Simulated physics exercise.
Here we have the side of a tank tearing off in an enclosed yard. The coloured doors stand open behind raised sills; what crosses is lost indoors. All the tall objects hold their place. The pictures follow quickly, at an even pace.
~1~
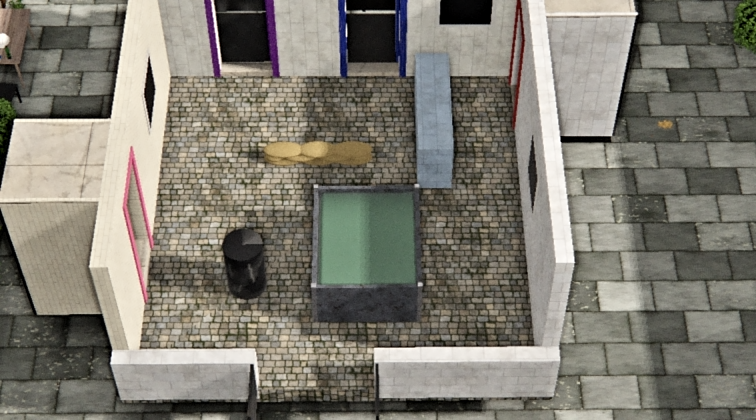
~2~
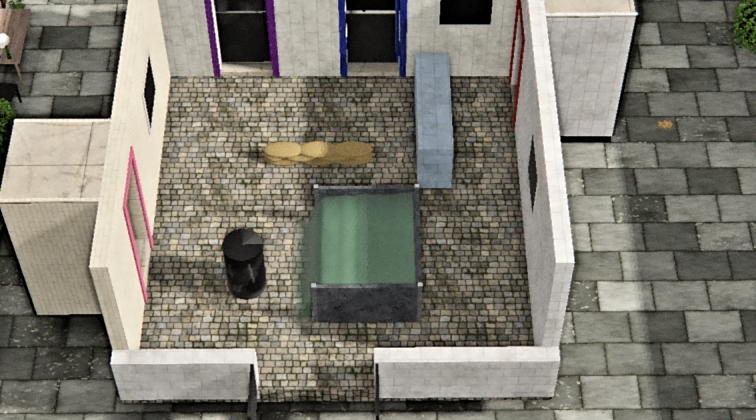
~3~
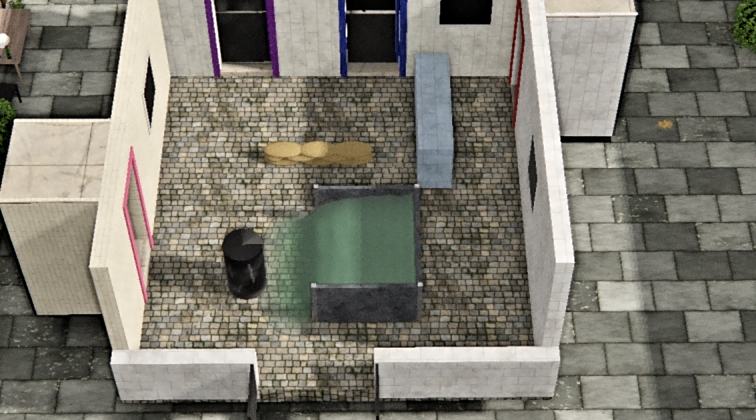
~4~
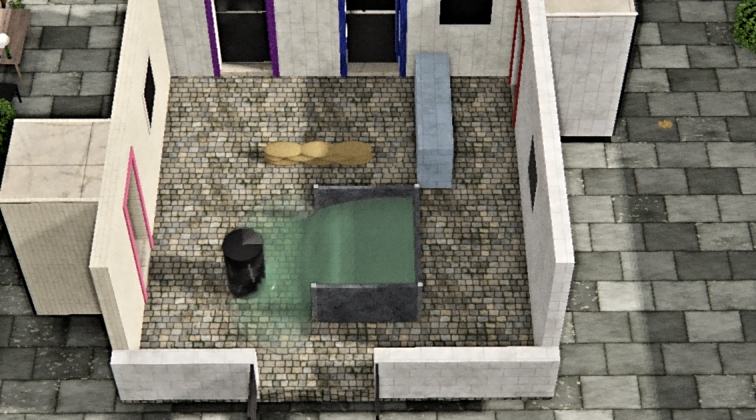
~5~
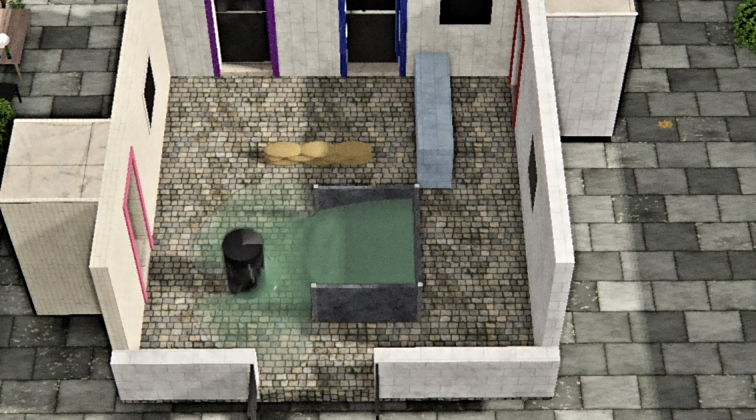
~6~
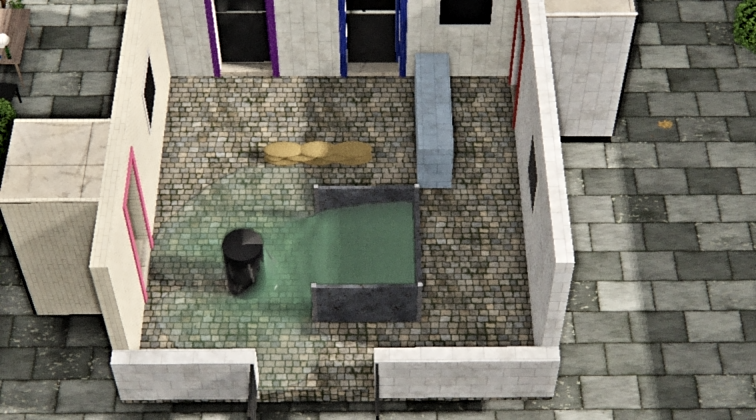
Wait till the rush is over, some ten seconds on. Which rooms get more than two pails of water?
In the end: The red door lets in a lot; the pink door admits no more than that; the blue door admits no more than that; the purple door lets in a lot.
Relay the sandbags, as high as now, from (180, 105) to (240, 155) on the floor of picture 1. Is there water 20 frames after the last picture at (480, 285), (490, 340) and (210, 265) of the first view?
One after the other: Not flooded, no water, flooded.
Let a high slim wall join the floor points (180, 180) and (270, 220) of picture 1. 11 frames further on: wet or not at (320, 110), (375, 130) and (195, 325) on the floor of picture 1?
One after the other: Dry, dry, under water.
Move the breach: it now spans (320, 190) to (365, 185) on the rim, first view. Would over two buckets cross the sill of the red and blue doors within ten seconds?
Then: Red lets more in; blue goes over.
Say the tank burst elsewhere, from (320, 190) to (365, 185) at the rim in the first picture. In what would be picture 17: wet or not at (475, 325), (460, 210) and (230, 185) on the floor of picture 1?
In that order: Dry, not flooded, awash.
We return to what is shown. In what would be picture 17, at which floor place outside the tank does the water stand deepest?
Roughly at (171, 80).
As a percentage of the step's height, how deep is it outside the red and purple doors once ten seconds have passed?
Near 210 and 40 in a hundred.
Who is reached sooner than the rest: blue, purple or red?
It is the purple door.
A moment on, water covers 35 % of the floor; the red door not reached, the pink door under two buckets in, the blue door not reached, the purple door not reached.
Next, water covers 40 % of the floor; the red door not reached, the pink door under two buckets in, the blue door not reached, the purple door not reached.
Then, water covers 55 % of the floor; the red door not reached, the pink door under two buckets in, the blue door wet at the sill, nothing in, the purple door over two buckets in.
Later, water covers 80 % of the floor; the red door under two buckets in, the pink door under two buckets in, the blue door wet at the sill, nothing in, the purple door over two buckets in.
In the end, water covers 90 % of the floor; the red door far over two buckets in, the pink door under two buckets in, the blue door under two buckets in, the purple door over two buckets in.
